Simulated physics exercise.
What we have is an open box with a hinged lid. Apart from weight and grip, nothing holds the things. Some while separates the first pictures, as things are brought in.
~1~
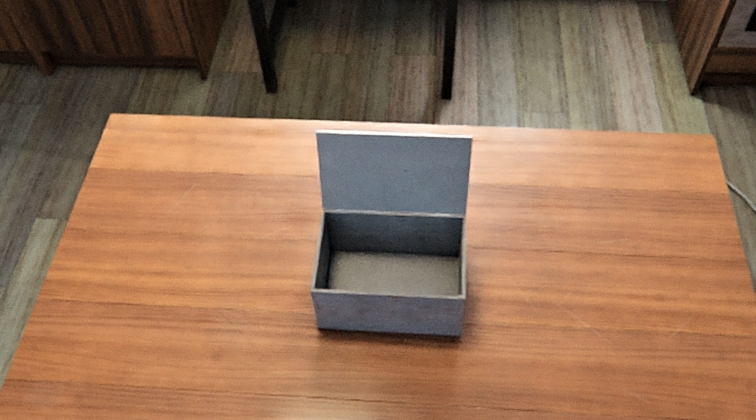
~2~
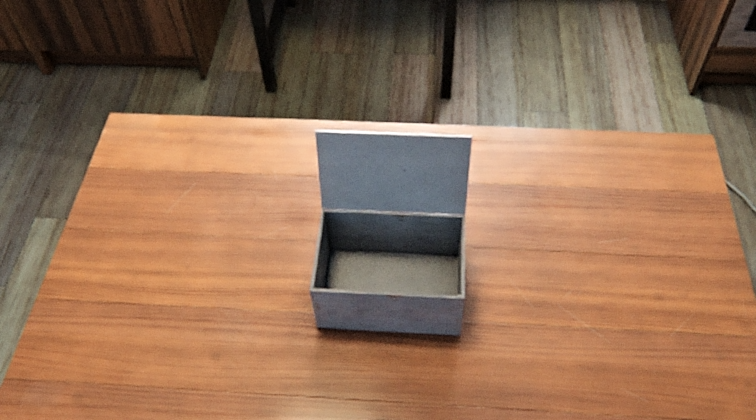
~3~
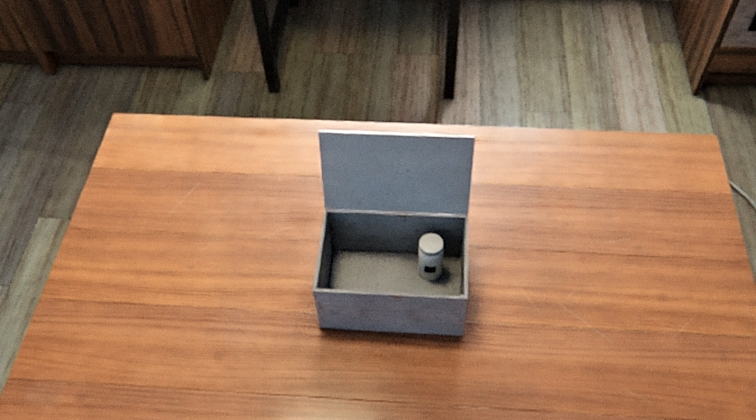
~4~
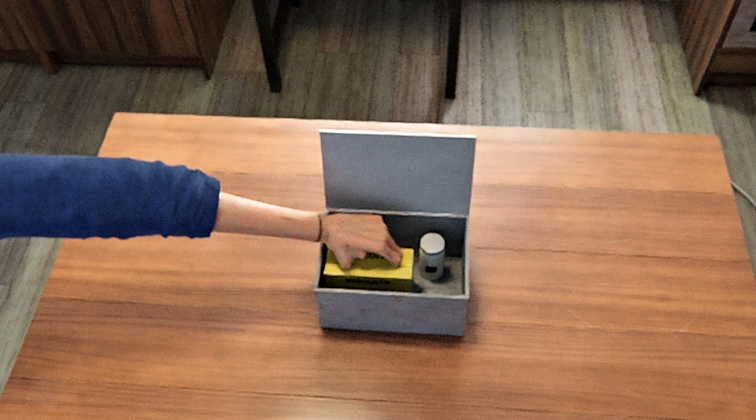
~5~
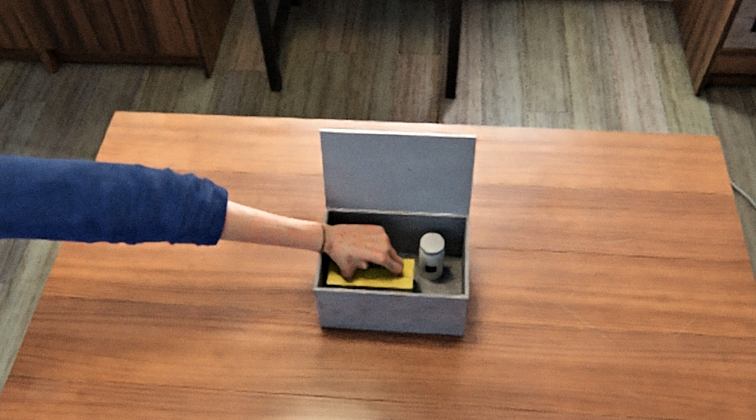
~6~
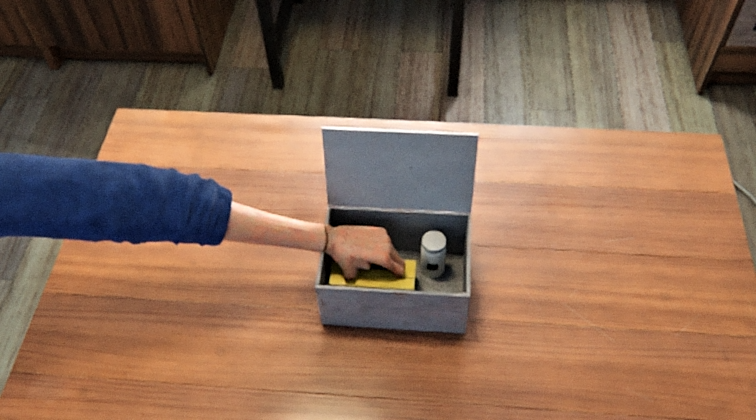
A hand in a blue sleeve lowering a yellow carton into an open grey box, to the left of a white shaker.
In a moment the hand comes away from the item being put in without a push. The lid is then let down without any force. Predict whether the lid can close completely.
Lid unobstructed.
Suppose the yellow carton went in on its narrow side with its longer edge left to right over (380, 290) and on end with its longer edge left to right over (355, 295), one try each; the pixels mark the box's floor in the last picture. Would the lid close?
On the first try the lid comes fully down; on the second it remains open.
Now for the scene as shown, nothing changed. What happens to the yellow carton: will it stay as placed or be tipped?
Simply put, it remains unturned.
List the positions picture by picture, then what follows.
In the first frame, the last thing is not in view yet.
In the second frame, the last thing is not in view yet.
In the third frame, the last thing is not in view yet; white shaker (431, 257).
The fourth frame shows coming down; yellow carton (369, 270); white shaker (432, 257).
The fifth frame shows coming down; yellow carton (371, 280); white shaker (432, 257).
The sixth frame shows put in, still held; white shaker (433, 255).
Then, 1.20 s after the last picture, lid 81° above the rim.
Then, 1.70 s after the last picture, lid 46° above the rim.
Then, 2.00 s after the last picture, lid 16° above the rim.
At rest, lid shut; both in place. Seen from the same camera at the end, yellow carton near (373, 281).
